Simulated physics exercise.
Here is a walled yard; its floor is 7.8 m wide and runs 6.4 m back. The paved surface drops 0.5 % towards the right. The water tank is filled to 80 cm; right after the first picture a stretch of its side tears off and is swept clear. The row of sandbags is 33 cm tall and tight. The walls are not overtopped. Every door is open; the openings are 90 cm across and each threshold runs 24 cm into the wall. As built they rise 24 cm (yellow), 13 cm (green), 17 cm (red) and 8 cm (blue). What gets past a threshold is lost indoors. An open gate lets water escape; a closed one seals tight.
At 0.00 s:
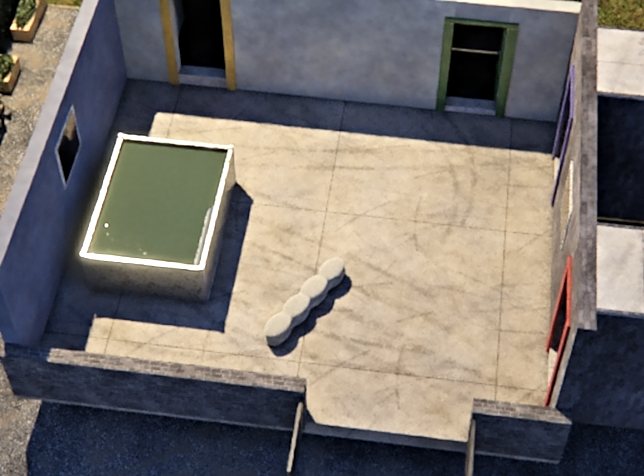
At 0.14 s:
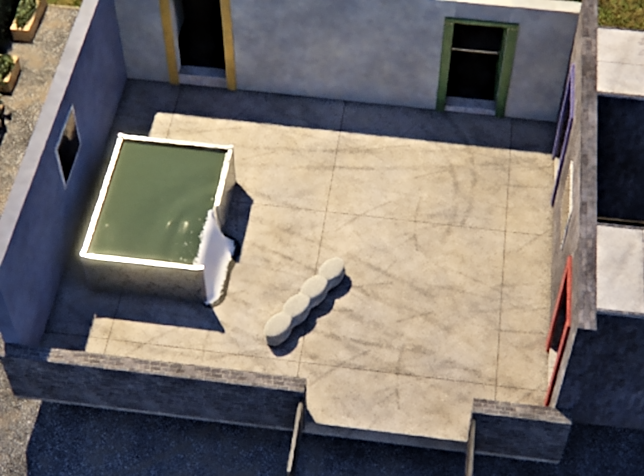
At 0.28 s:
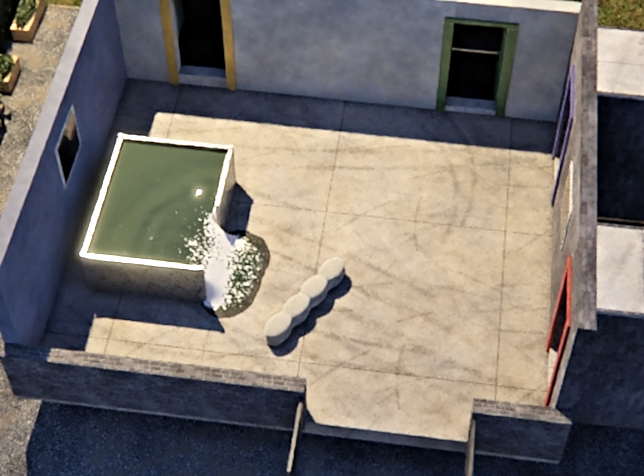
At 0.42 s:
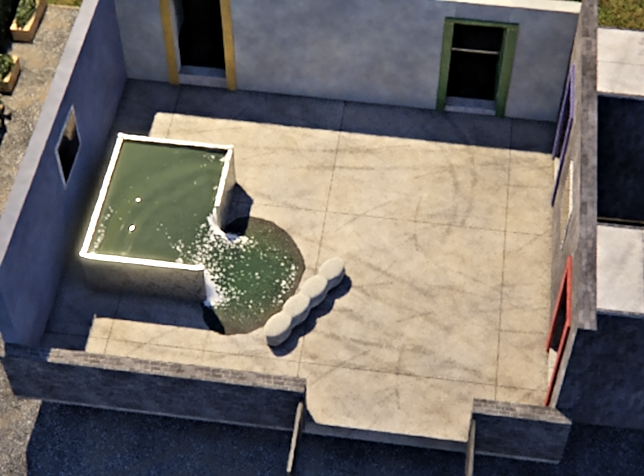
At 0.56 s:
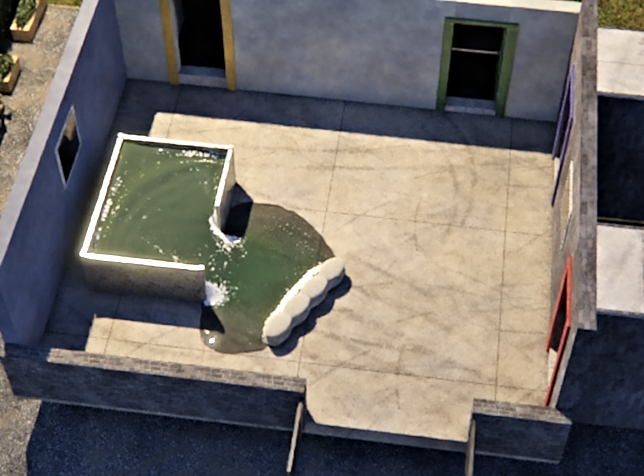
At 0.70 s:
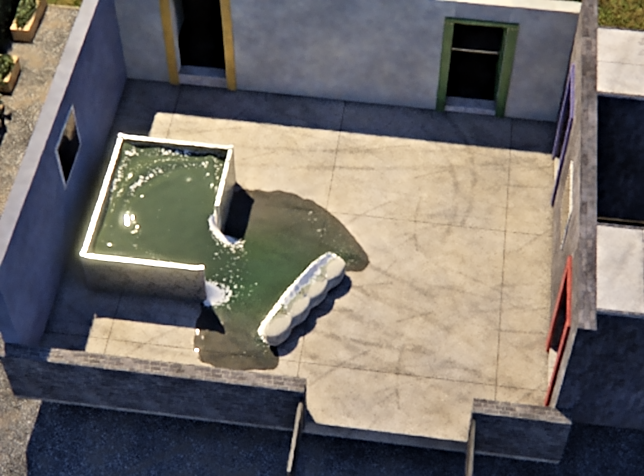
The video shows a walled yard with a raised tank of greenish water, whose right side opens near the front corner; water pours out and spreads rightward across the paving, reaching and passing around a low, pale, lobed barrier.
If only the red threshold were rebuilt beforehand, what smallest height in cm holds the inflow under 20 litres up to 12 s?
About 7 cm.
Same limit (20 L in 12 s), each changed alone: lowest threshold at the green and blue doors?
Roughly 13.5 cm at green and 13.5 cm at blue.
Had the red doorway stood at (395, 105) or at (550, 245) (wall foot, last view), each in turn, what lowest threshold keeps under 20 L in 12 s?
Roughly 14.0 and 8.0 cm.
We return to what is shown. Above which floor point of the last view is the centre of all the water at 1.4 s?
At about (204, 248).
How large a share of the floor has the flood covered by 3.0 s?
Near 70 per cent is wet.
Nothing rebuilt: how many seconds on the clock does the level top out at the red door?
Near 4.5 s.
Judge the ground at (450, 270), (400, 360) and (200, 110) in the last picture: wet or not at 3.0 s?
In turn: Flooded, flooded, still dry.
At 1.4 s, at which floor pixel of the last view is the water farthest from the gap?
At about (484, 237).
After 1.4 s water covers 25 % of the floor, deepest (53 cm) near (282, 314); it has not reached the red door.
After 3.0 s water covers 70 % of the floor, deepest (35 cm) near (282, 314); it has not reached the red door.
After 12.0 s water covers 95 % of the floor, deepest (11 cm) near (303, 99); 8 cm at the red door, 0 litres in over its 17 cm threshold.
At the red door as built, the water arrived by 3.4 s and peaked near 12 cm at 4.6 s.
With a threshold of 6.5 cm, 29 litres would have come in within the 12 s; with 8.5 cm, 8 litres. So under 20 litres takes about 7 cm.
